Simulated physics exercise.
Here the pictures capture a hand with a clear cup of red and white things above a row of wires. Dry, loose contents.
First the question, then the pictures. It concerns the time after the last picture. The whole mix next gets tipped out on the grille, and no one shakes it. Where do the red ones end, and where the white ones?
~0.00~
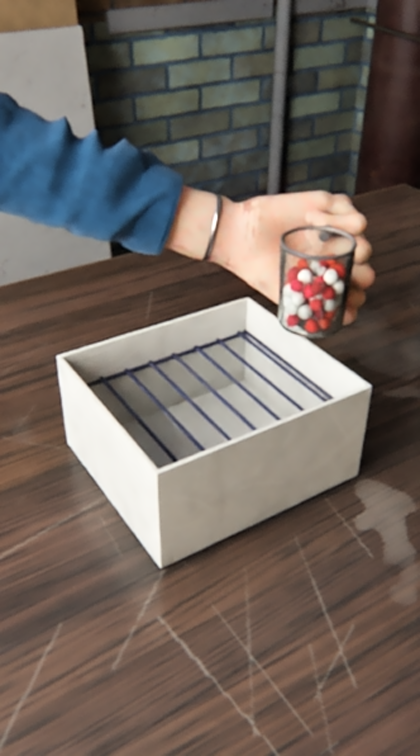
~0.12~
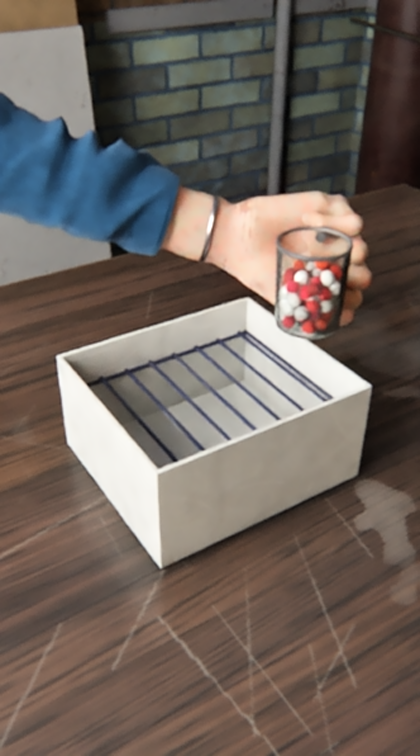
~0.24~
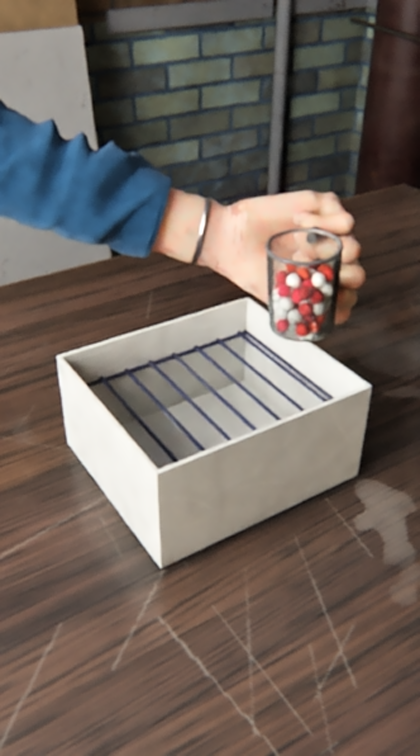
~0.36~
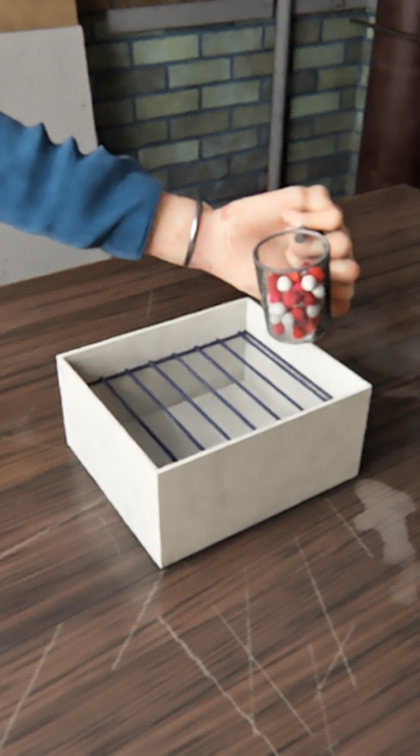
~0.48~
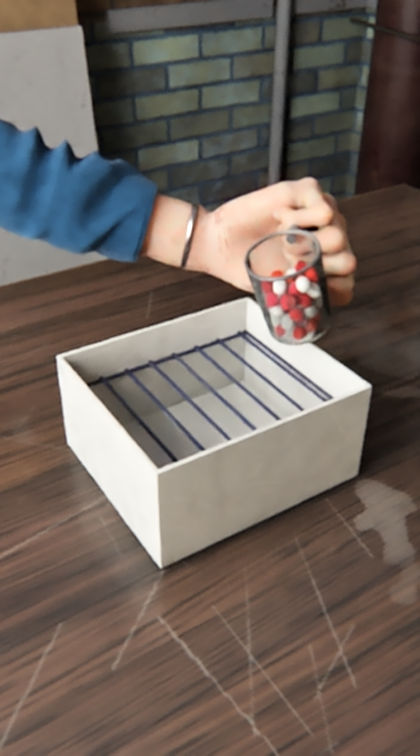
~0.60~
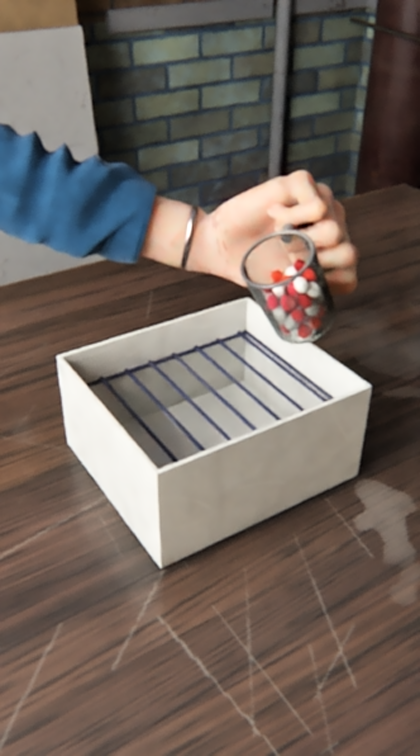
Note: Red through the grille; white through the grille.
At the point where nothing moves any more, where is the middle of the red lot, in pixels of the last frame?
Its centre ends up around (227, 454) in the last picture.
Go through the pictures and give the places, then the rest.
Cup at (314, 283), upright; rack at (146, 428), 10 wires across; red coated nuts at (329, 294), narrower than the gaps; white round beads at (315, 288), narrower than the gaps, in the first picture.
Cup at (311, 284), upright; white ones at (311, 290), in the second picture.
Cup at (303, 286), tipped 3°; red ones at (318, 297), in the third picture.
Cup at (295, 289), tipped 11°; white ones at (297, 293), in the fourth picture.
Cup at (291, 290), tipped 20°; red ones at (286, 309), in the fifth picture.
Cup at (291, 290), tipped 28°; rack at (146, 428); red ones at (309, 295); white ones at (295, 293), in the sixth picture.
Around 0.93 s, red ones, all in the cup; white ones, all in the cup.
Around 1.35 s, red ones, all in the cup; white ones, all in the cup.
Around 1.79 s, red ones, most in the cup, a small part on or over the wires, a stray few under the rack; white ones, most in the cup, a small part on or over the wires, a small part under the rack.
Finally (3.1 s), red ones, all under the rack; white ones, all under the rack.
